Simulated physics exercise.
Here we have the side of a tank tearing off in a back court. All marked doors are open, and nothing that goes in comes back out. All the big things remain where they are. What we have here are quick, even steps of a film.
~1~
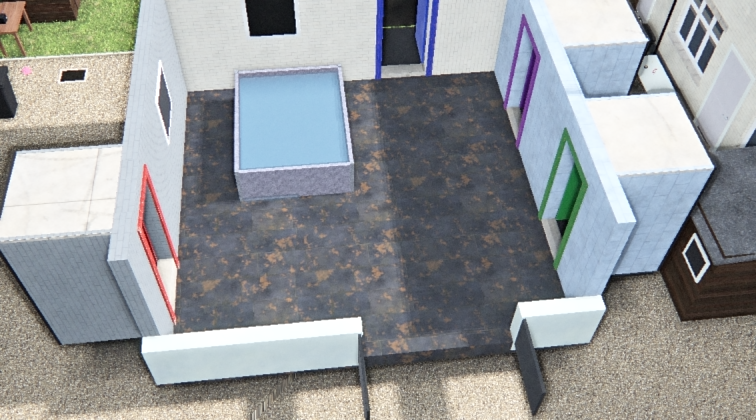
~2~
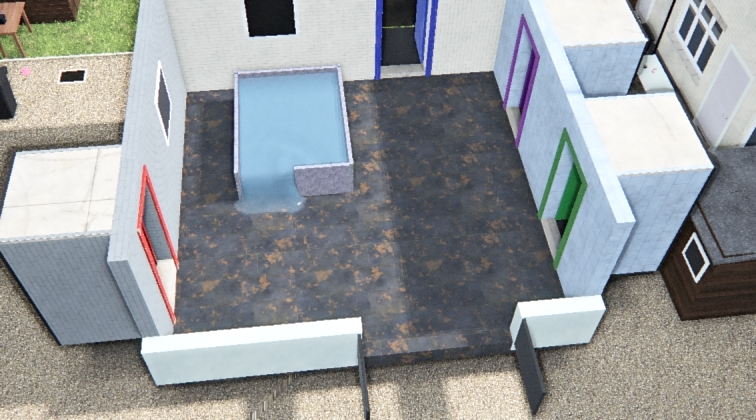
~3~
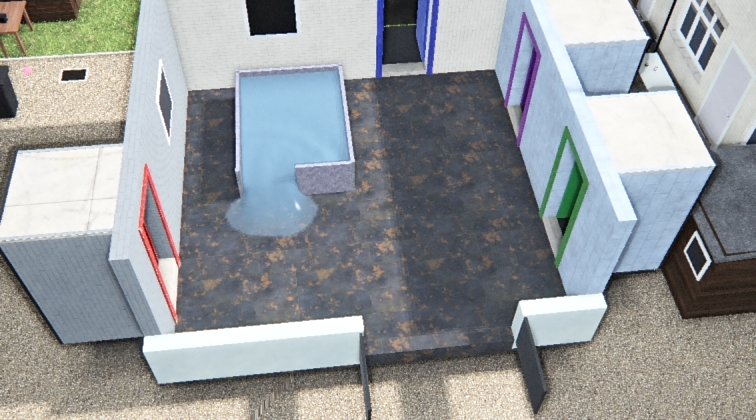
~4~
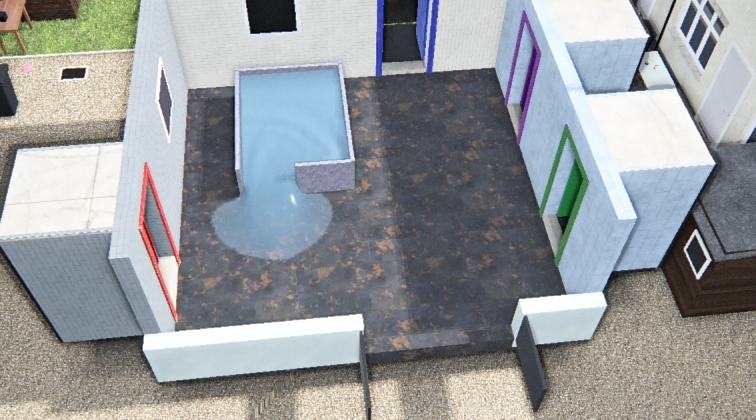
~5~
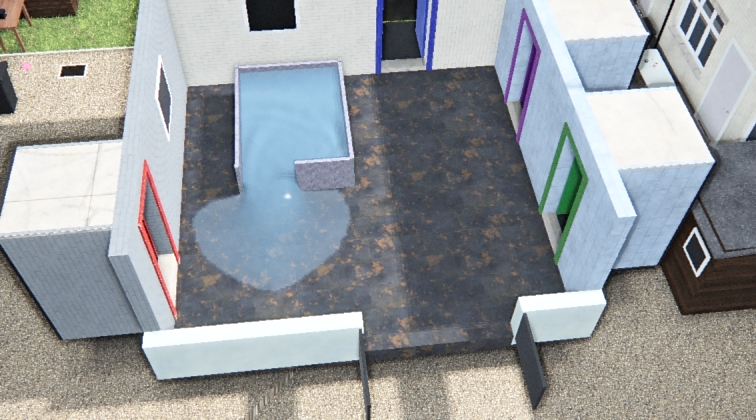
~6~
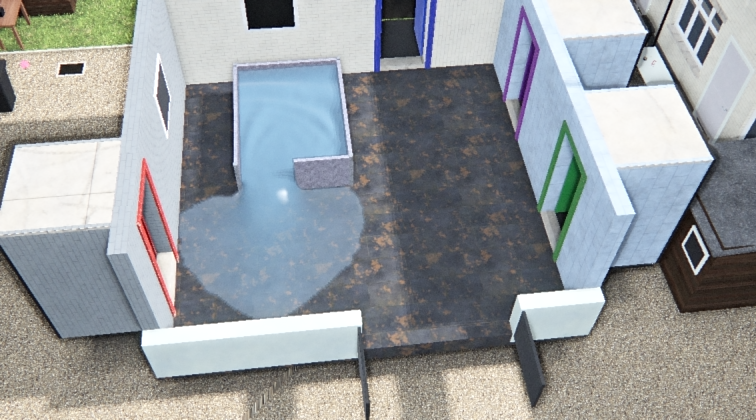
In this clip, a raised tank of still water stands in a walled courtyard until part of its front side opens at the left, and water pours through the gap, spreading across the dark paving in a widening, rounded sheet.
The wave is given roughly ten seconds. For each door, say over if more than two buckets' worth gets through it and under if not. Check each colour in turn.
I expect the green door to see over two buckets. I expect the red door to see two buckets at most. I expect the purple door to see two buckets at most. I expect the blue door to see two buckets at most.
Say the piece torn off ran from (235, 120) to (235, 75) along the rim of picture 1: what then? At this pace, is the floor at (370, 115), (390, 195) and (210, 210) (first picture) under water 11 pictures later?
Unwetted, unwetted, submerged.
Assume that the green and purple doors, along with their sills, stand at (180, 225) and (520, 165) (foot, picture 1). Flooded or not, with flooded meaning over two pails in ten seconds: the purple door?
Purple: Stays short.
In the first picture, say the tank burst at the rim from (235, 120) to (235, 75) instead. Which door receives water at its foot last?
The one in green.
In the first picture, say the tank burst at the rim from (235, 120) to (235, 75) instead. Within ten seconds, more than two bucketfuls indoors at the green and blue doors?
Green door: Over the line; blue door: Under the line.
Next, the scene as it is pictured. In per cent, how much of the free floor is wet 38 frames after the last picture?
About 65 percent.
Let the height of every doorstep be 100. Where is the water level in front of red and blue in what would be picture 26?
Near 70 and 0 per cent, in that order.
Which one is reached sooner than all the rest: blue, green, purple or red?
That is the red-painted one.
A moment on, water covers 25 % of the floor; the green door not reached, the red door wet at the sill, nothing in, the purple door not reached, the blue door not reached.
Next, water covers 30 % of the floor; the green door not reached, the red door wet at the sill, nothing in, the purple door not reached, the blue door not reached.
Then, water covers 40 % of the floor; the green door not reached, the red door wet at the sill, nothing in, the purple door not reached, the blue door not reached.
Later, water covers 65 % of the floor; the green door over two buckets in, the red door wet at the sill, nothing in, the purple door wet at the sill, nothing in, the blue door not reached.
In the end, water covers 95 % of the floor; the green door far over two buckets in, the red door wet at the sill, nothing in, the purple door wet at the sill, nothing in, the blue door wet at the sill, nothing in.
